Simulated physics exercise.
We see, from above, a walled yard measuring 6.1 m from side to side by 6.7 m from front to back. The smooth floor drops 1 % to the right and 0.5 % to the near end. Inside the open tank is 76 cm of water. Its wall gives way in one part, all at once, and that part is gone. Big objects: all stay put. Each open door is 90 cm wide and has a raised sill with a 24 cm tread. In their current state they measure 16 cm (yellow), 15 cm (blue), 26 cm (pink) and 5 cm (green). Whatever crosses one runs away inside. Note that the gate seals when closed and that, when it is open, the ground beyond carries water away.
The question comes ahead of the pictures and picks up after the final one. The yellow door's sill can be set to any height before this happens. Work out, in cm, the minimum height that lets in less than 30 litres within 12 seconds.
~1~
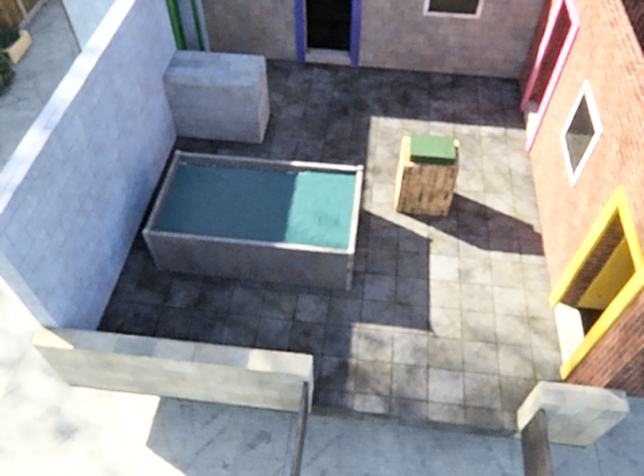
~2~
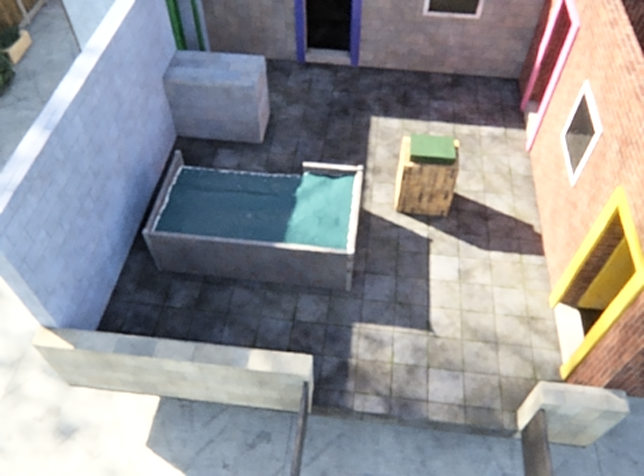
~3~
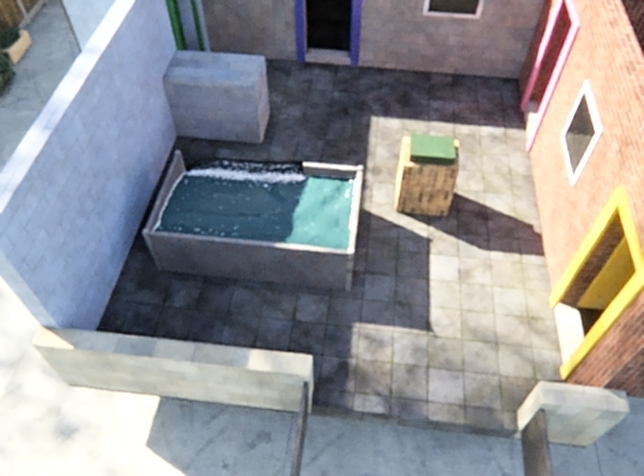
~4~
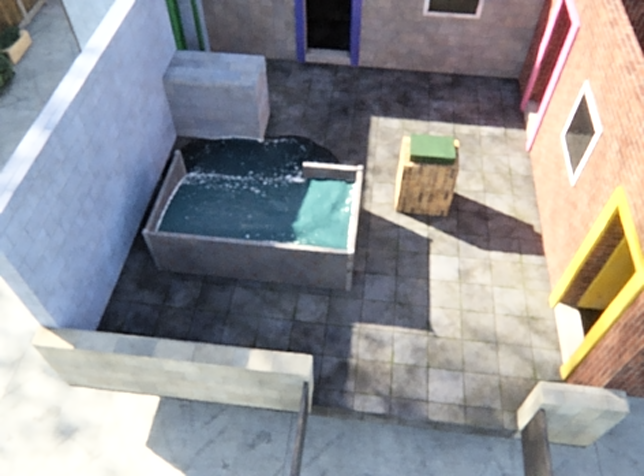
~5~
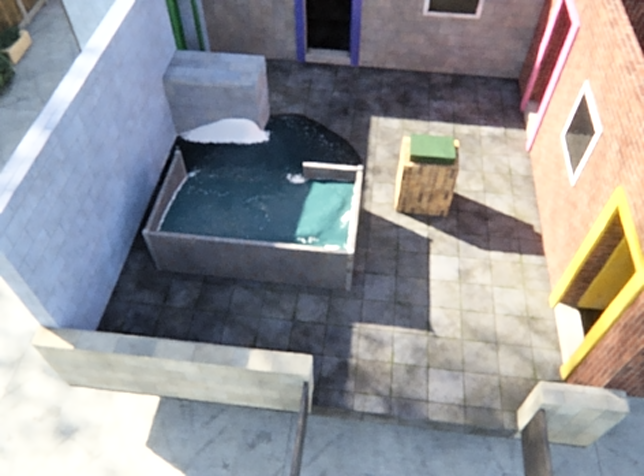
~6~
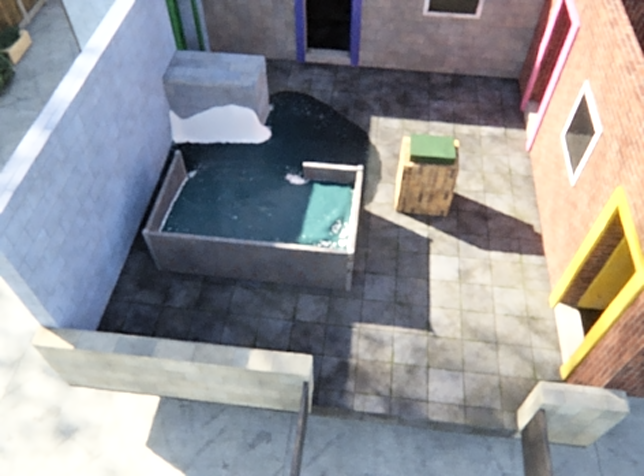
I would say 11.5 cm.
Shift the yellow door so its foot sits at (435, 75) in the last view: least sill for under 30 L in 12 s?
It needs roughly 10.0 cm.
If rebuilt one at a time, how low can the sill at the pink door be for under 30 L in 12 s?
Pink door - some 14.5 centimetres.
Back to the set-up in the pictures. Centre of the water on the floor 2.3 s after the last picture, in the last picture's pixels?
The water is centred around (283, 171) in the last picture's pixels.
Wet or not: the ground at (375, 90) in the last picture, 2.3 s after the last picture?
At that moment it's submerged.
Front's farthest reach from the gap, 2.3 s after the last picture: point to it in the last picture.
Pixel: About (511, 79).
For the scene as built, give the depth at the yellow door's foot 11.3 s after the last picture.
9.5 cm.
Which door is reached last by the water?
Door: Yellow.
Then, 0.7 s after the last picture water covers 30 % of the floor, deepest (60 cm) near (176, 139); it has not reached the yellow door.
Then, 2.3 s after the last picture water covers 55 % of the floor, deepest (43 cm) near (86, 359); it has not reached the yellow door.
Then, 11.3 s after the last picture water covers 95 % of the floor, deepest (11 cm) near (560, 415); 9 cm at the yellow door, 3 litres in over its 16 cm sill.
At the yellow door as built, the water peaked near 18 cm, 5.9 s after the last picture.
Run again over the same 12 s with other heights there, 58 litres in over 9.5 cm, 16 litres over 13 cm. The limit of 30 litres is kept from about 11.5 cm up.
